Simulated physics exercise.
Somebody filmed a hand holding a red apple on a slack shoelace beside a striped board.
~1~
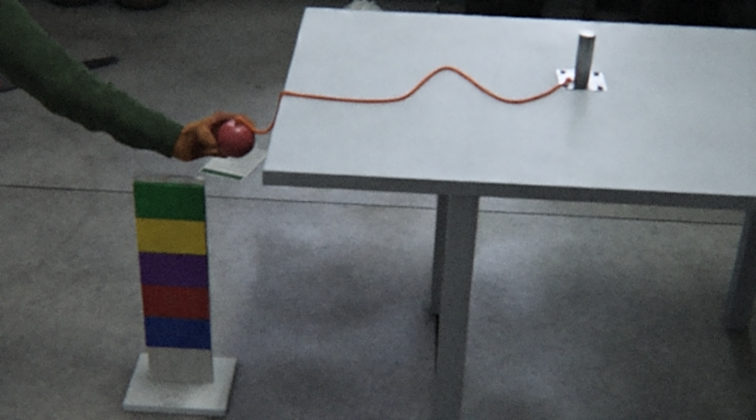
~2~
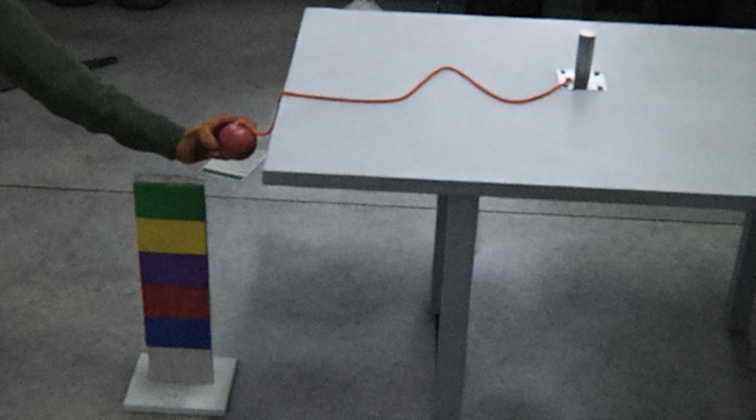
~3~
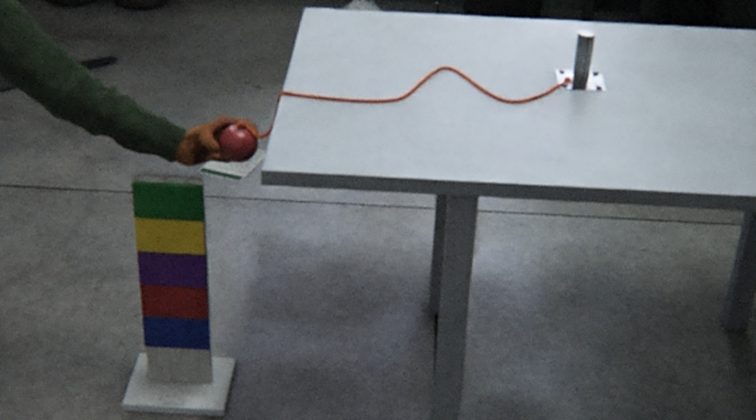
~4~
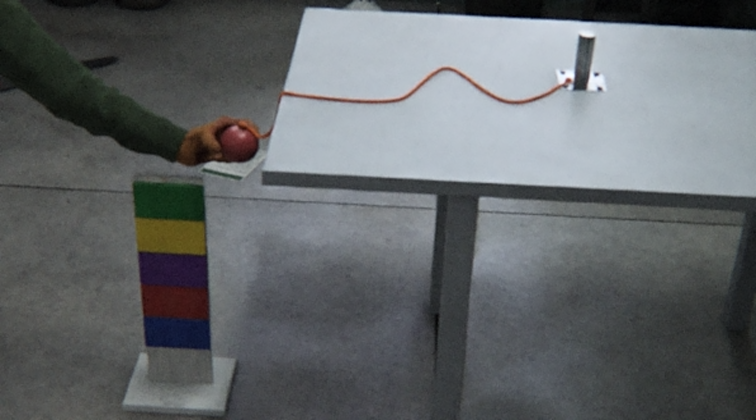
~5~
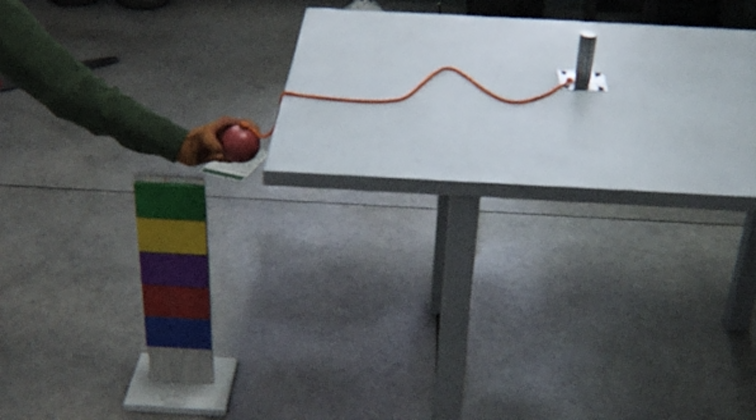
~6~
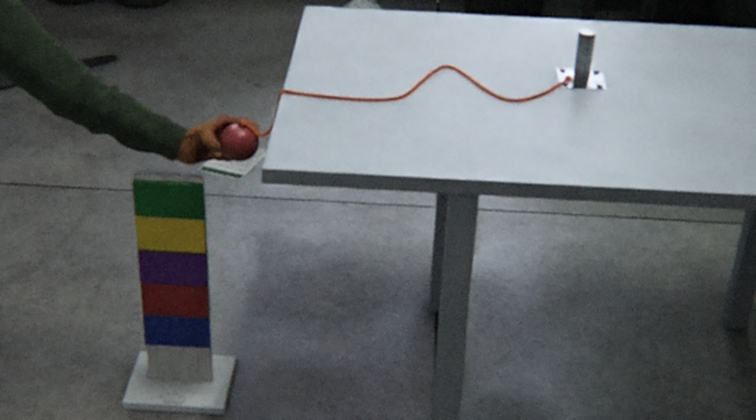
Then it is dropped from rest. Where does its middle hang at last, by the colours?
Its middle rests at the purple band.
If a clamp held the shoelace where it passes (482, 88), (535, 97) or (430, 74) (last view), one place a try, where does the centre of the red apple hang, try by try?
About (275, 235), (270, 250) and (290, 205).
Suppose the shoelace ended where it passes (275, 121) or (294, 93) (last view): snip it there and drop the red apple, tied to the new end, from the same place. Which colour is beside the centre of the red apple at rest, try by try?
One after the other, yellow; green.
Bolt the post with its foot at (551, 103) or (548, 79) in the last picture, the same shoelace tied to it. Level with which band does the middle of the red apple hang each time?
Try by try: Red; red.
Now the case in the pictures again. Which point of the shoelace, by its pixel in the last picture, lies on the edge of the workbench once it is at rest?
The one at (397, 98).
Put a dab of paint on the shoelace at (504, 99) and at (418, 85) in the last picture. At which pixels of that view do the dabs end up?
They go to (474, 75) and to (326, 70).
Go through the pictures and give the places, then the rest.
The first frame shows red apple (236, 139); green (169, 203); yellow (171, 237); purple (173, 271); red (175, 303); blue (177, 334).
The second frame shows red apple (238, 141); shoelace through (548, 94) (482, 89) (432, 75) (385, 101) (292, 94).
The third frame shows red apple (238, 143).
The fourth frame shows red apple (240, 144); shoelace through (548, 94) (482, 89) (431, 75) (385, 101) (292, 95).
The fifth frame shows red apple (241, 144).
The sixth frame shows red apple (240, 142); shoelace through (547, 92) (482, 87) (431, 73) (384, 99) (291, 93).
Early on, apple near (255, 257); level with purple.
Midway, apple near (325, 254); level with purple.
Near the end, apple near (272, 248); level with purple.
Finally, apple near (280, 251); level with purple. The purple one.
